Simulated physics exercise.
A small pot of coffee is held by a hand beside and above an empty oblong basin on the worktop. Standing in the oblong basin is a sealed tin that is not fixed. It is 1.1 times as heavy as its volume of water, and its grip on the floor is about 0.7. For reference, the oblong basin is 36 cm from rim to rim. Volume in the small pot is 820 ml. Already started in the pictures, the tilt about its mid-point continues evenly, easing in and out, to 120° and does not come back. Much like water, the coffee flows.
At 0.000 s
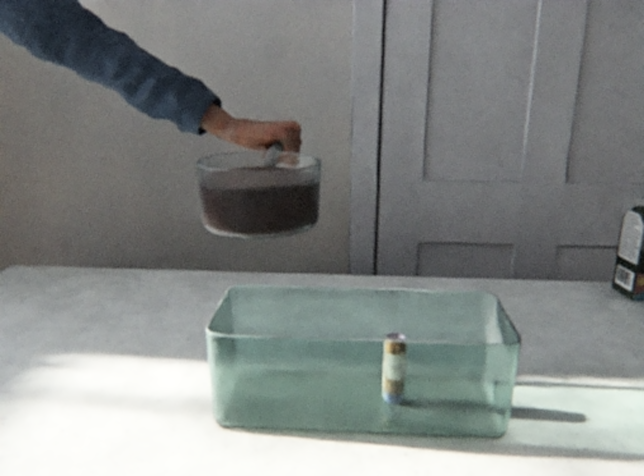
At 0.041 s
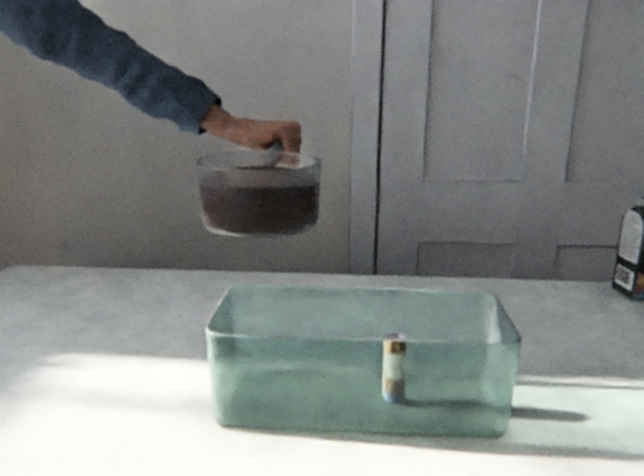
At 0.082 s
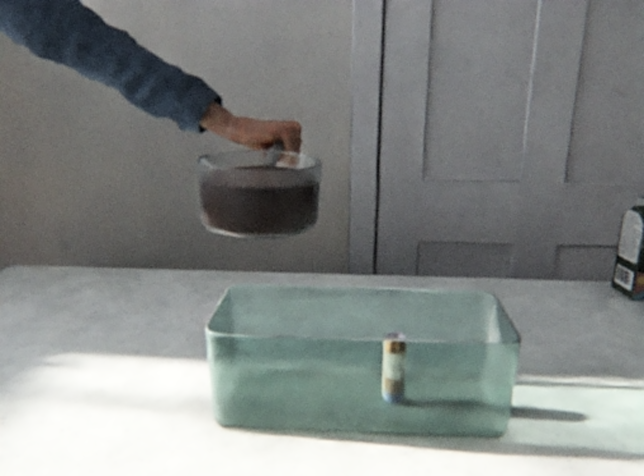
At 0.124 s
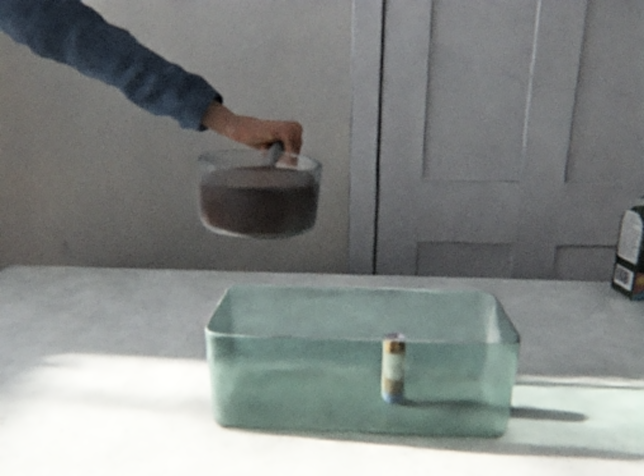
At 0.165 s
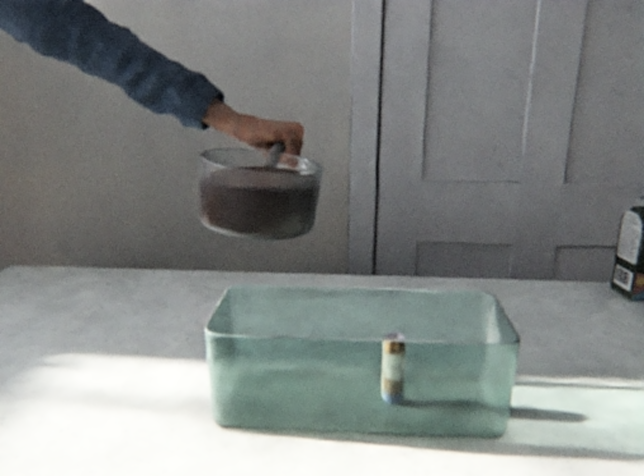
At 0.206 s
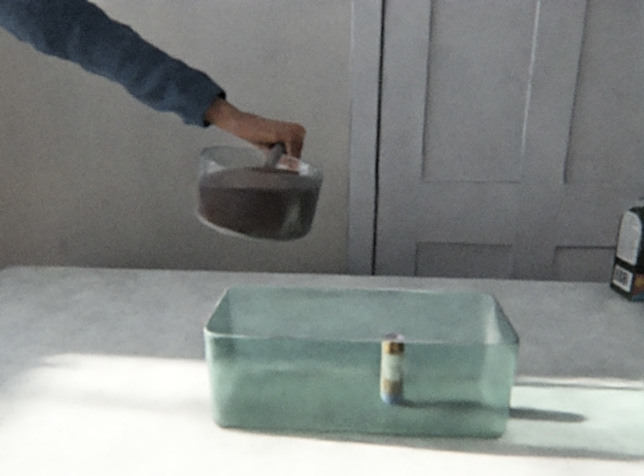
Above an empty green basin on a worktop, a hand slightly tilts a pot of coffee rightward.
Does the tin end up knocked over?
It keels over.
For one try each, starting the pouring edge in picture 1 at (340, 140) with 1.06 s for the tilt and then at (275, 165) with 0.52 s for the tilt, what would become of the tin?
In the first try it comes down; in the second it remains standing.
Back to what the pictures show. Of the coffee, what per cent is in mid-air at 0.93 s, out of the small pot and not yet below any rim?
Close to 9 %.
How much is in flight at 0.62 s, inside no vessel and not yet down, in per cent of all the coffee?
Estimate: About 34 % of all of it.
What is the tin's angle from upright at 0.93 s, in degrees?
It leans about 40° from upright.
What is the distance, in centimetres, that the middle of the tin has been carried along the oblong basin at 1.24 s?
Around 7 centimetres.
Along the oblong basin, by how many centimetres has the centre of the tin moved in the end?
About 7.0 cm.
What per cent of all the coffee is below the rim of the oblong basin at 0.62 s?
The basin holds roughly 10 in a hundred parts at that moment.
After 0.62 s the tilt is 73° and 55 per cent is still to pour; the tin stands where it began.
After 0.93 s the tilt is 113° and 6 per cent is still to pour; the tin leans 39°.
After 1.24 s the tilt is 120° and 0 per cent is still to pour; the tin lies on its side.
After 1.59 s the tilt is 120° and 0 per cent is still to pour; the tin lies on its side.
In the end the tin lies on its side.
